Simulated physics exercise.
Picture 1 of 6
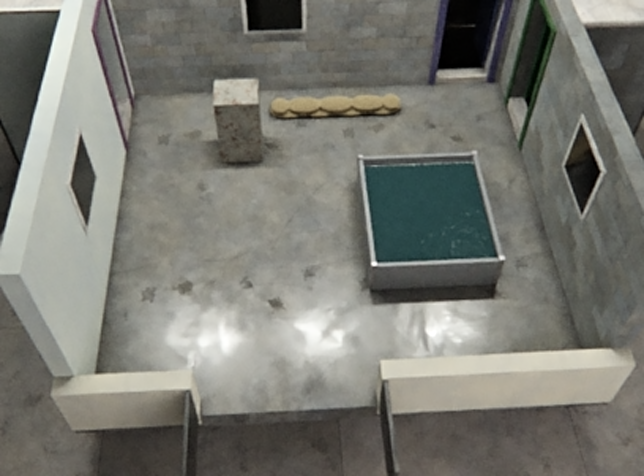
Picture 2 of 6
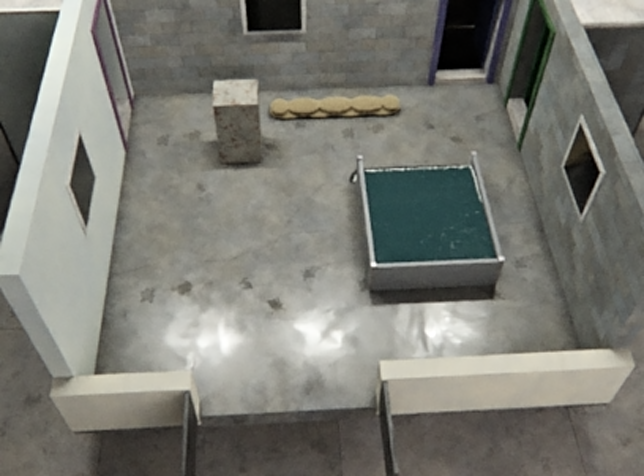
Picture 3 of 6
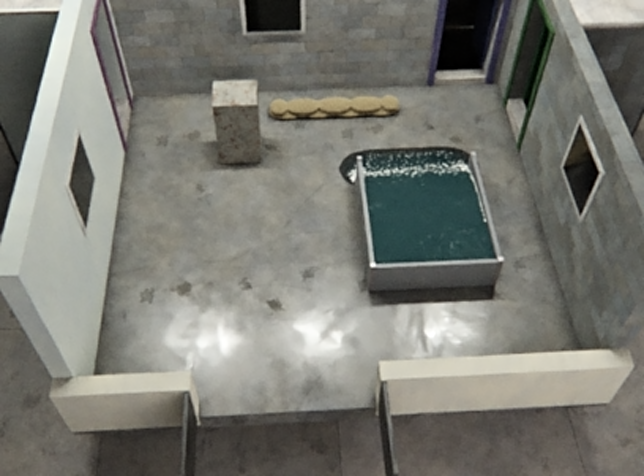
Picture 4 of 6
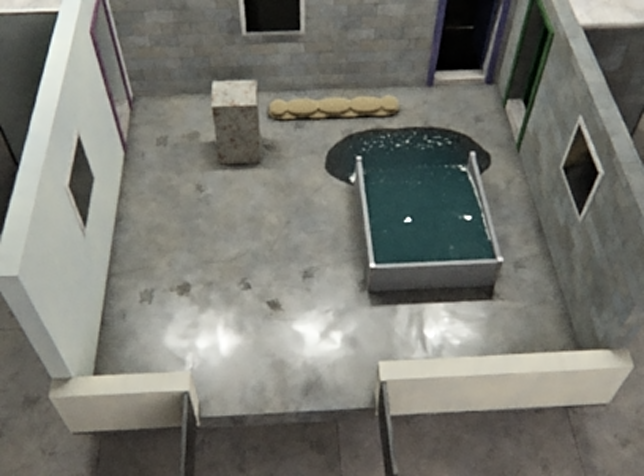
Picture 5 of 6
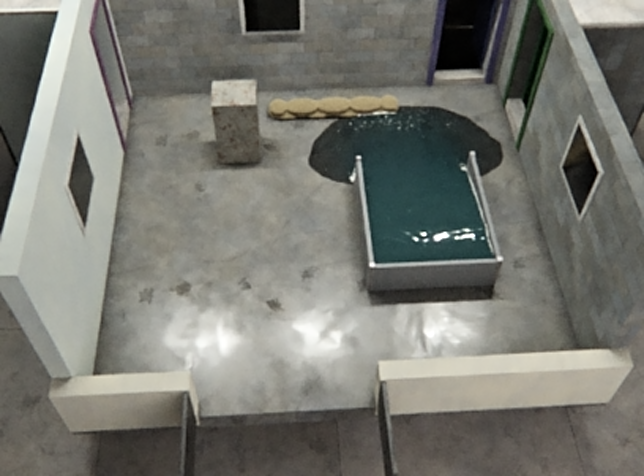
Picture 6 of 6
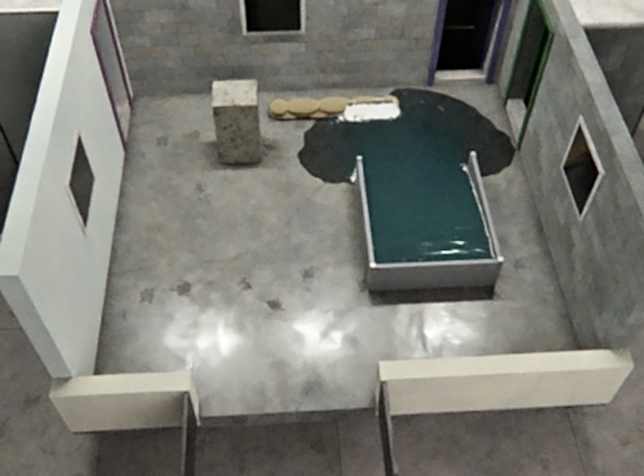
Water broke out through the far side of a tank in a gray, walled bay, spreading across the floor in a widening dark pool that reached the tan row of sandbags near the back wall.
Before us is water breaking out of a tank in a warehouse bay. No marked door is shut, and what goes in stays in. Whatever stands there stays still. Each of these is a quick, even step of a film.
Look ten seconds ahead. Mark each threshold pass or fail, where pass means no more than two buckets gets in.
Purple door - pass; blue door - fail; green door - pass.
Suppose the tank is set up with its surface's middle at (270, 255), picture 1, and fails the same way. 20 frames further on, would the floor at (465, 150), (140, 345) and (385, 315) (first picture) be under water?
I'd say swamped for the first, still dry for the second and still dry for the third.
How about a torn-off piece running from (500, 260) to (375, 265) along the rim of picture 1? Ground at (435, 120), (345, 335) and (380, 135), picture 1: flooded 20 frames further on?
Taken one by one: Unaffected, then sodden, then unaffected.
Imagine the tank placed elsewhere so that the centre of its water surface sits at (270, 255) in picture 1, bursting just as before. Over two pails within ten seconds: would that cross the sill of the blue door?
In turn, I'd say the blue door doesn't reach it.
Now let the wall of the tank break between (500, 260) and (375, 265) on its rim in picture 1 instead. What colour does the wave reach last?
Last: The purple one.
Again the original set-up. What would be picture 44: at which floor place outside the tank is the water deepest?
Somewhere near (573, 366).
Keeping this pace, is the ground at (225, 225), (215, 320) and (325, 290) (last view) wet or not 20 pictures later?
Lab note, in the order given: Wet through, unwetted, unwetted.
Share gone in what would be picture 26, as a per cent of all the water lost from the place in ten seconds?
Working it through, I arrive at 50 per cent.
A moment on, water covers 20 % of the floor; the purple door not reached, the blue door under two buckets in, the green door wet at the sill, nothing in.
Next, water covers 25 % of the floor; the purple door not reached, the blue door over two buckets in, the green door wet at the sill, nothing in.
Then, water covers 40 % of the floor; the purple door wet at the sill, nothing in, the blue door far over two buckets in, the green door wet at the sill, nothing in.
Later, water covers 65 % of the floor; the purple door wet at the sill, nothing in, the blue door far over two buckets in, the green door wet at the sill, nothing in.
In the end, water covers 95 % of the floor; the purple door wet at the sill, nothing in, the blue door far over two buckets in, the green door wet at the sill, nothing in.
